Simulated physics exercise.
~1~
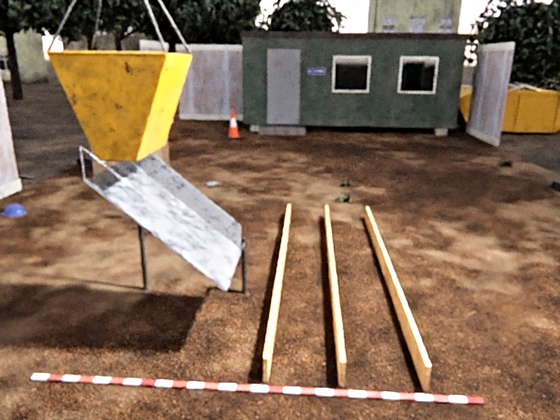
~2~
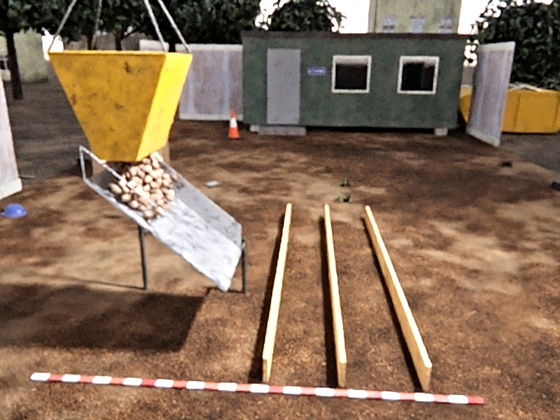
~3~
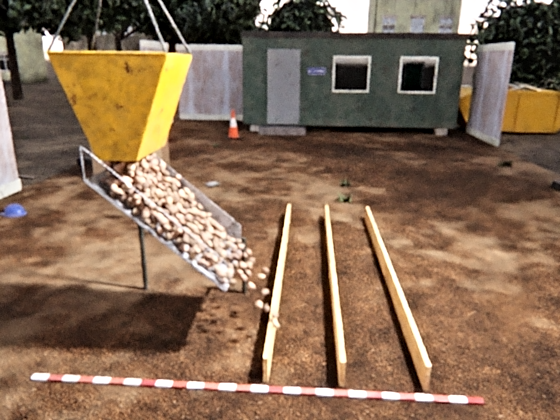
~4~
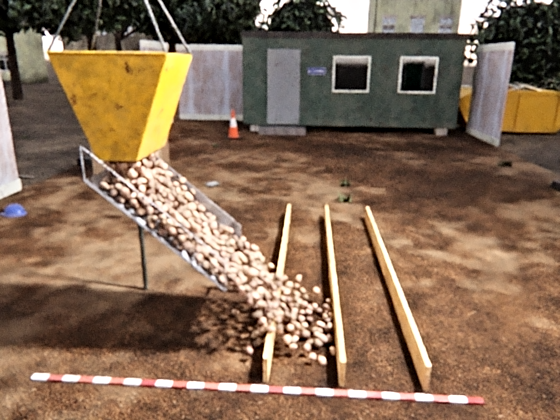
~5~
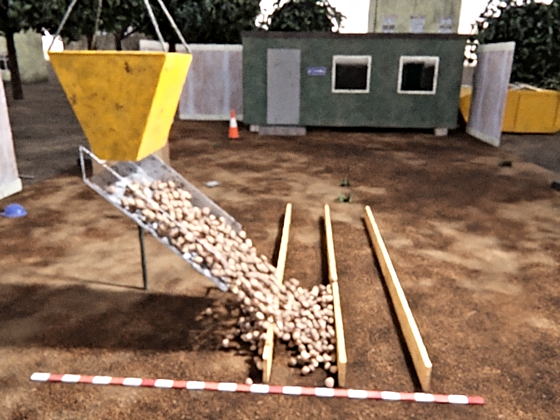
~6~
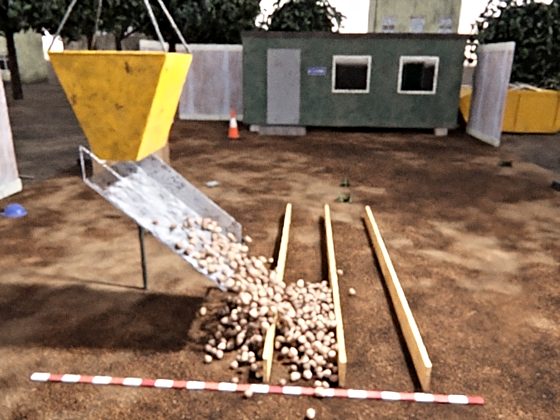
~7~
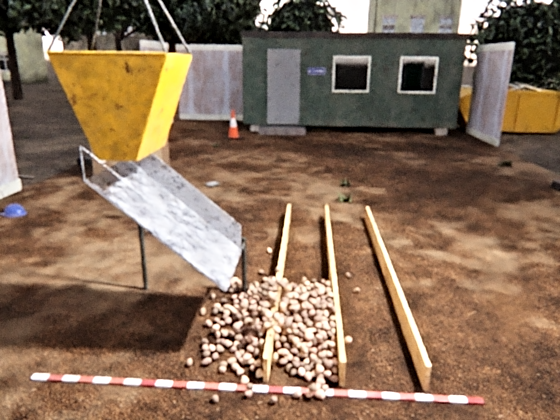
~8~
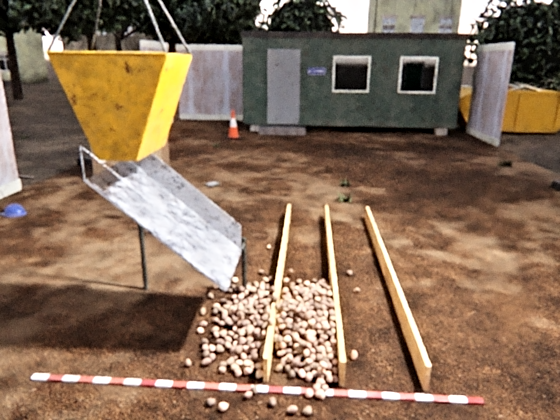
Rounded stones pouring from a yellow hopper, sliding down a steel chute and settling around the left board, short of the right bay.
